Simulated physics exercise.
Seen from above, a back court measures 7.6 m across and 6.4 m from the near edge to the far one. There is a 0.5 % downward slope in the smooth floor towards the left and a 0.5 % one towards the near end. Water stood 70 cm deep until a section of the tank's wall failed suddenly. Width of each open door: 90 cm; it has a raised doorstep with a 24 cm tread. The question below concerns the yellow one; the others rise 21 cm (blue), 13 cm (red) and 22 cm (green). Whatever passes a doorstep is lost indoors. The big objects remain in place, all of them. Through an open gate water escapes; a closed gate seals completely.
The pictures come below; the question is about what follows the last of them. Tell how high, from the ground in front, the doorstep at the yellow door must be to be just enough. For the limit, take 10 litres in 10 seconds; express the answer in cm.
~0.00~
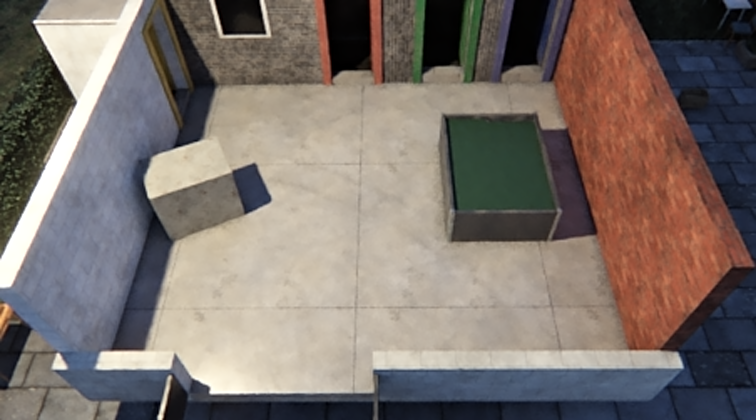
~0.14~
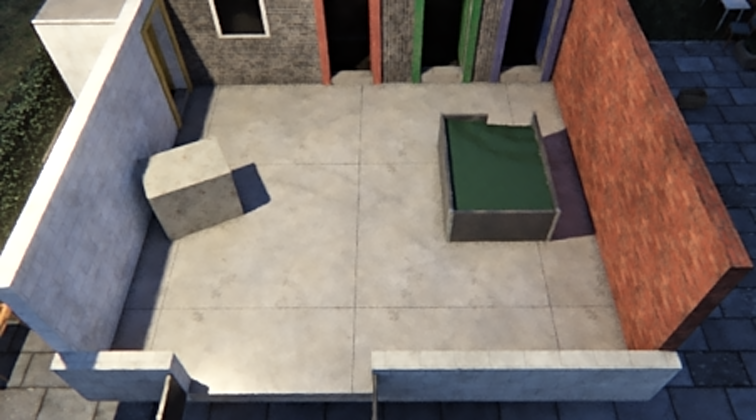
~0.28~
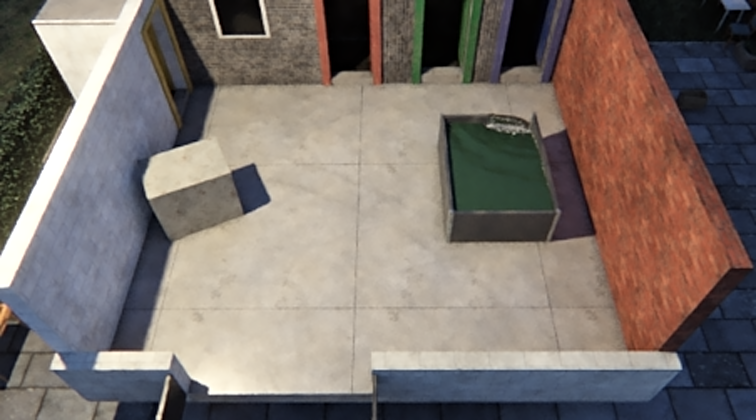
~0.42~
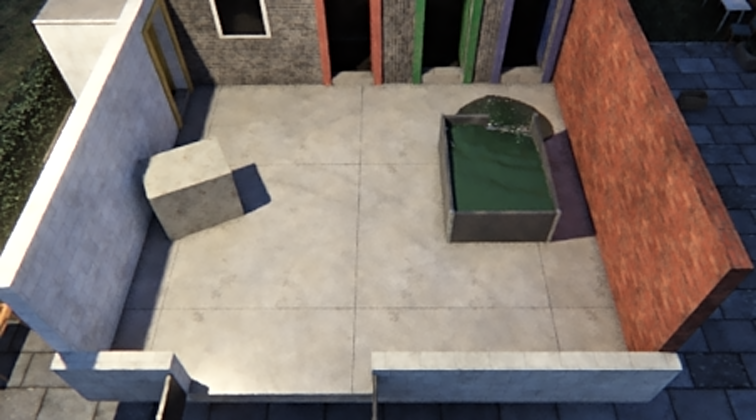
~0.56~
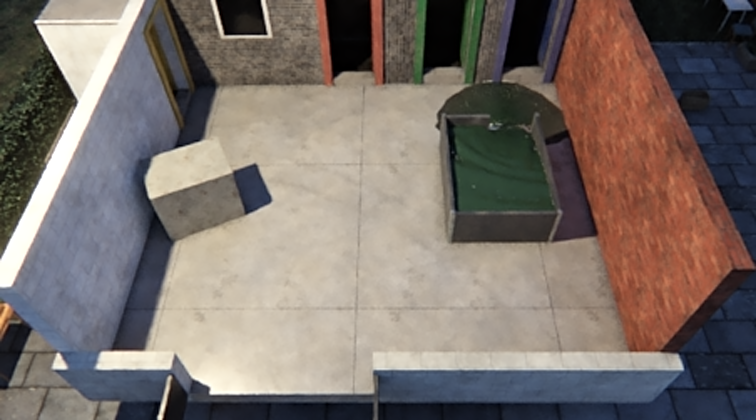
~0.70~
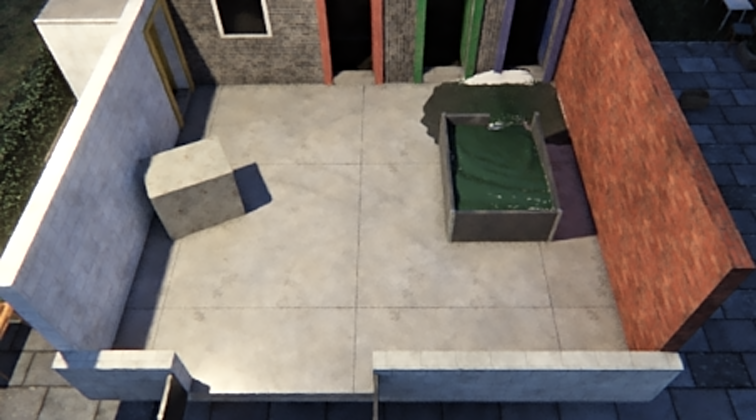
It must be about 11 cm high.
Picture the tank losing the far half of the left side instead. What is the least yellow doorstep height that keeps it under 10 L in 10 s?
Required height: Approx. 28 cm.
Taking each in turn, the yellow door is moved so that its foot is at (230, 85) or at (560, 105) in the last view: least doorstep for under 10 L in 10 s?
Around 8.5 and 28 cm respectively.
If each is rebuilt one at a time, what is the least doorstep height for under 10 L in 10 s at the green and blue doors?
Roughly 21 cm for the green door and roughly 37 cm for the blue door.
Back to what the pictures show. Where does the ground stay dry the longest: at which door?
I'd say the yellow one.
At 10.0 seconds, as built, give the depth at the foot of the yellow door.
About 10.5 cm.
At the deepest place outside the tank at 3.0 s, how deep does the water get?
I'd put it near 28 cm.
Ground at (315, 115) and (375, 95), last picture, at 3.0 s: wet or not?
Note: Point one reached; point two reached.
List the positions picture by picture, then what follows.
The first picture shows still water, 70 cm deep, in the tank at (496, 163); the yellow door at (171, 69) is dry.
In the second picture, water pours out on the far side and has run 0.4 m, to a hidden place; about 8 cm deep outside, 70 cm at the back.
In the third picture, the gap is on the far side, the front 0.8 m out at a hidden place; the back of the tank holds 70 cm.
In the fourth picture, water pours out on the far side and has run 1.4 m, to (489, 99); about 7 cm deep outside, 70 cm at the back.
In the fifth picture, water pours out on the far side and has run 1.9 m, to (482, 83); about 5 cm deep outside, 70 cm at the back.
In the sixth picture, the front is at (523, 70), 2.0 m from the gap on the far side; 4.2 m2 of floor is wet, 66 cm left at the back; the yellow door at (172, 68), 6.5 m from the gap, is still 5.0 m from the nearest water.
After 1.4 s water covers 10 % of the floor, deepest (45 cm) near (554, 84); it has not reached the yellow door.
After 3.0 s water covers 30 % of the floor, deepest (28 cm) near (503, 90); it has not reached the yellow door.
After 10.0 s water covers 85 % of the floor, deepest (10 cm) near (177, 142); 10 cm at the yellow door, 0 litres in over its 15 cm doorstep.
At the yellow door as built, the water arrived by 3.5 s and peaked near 14 cm at 4.6 s.
Run again over the same 10 s with other heights there, 18 litres in over 10 cm, 0 litres over 13.5 cm. The limit of 10 litres is kept from about 11 cm up.
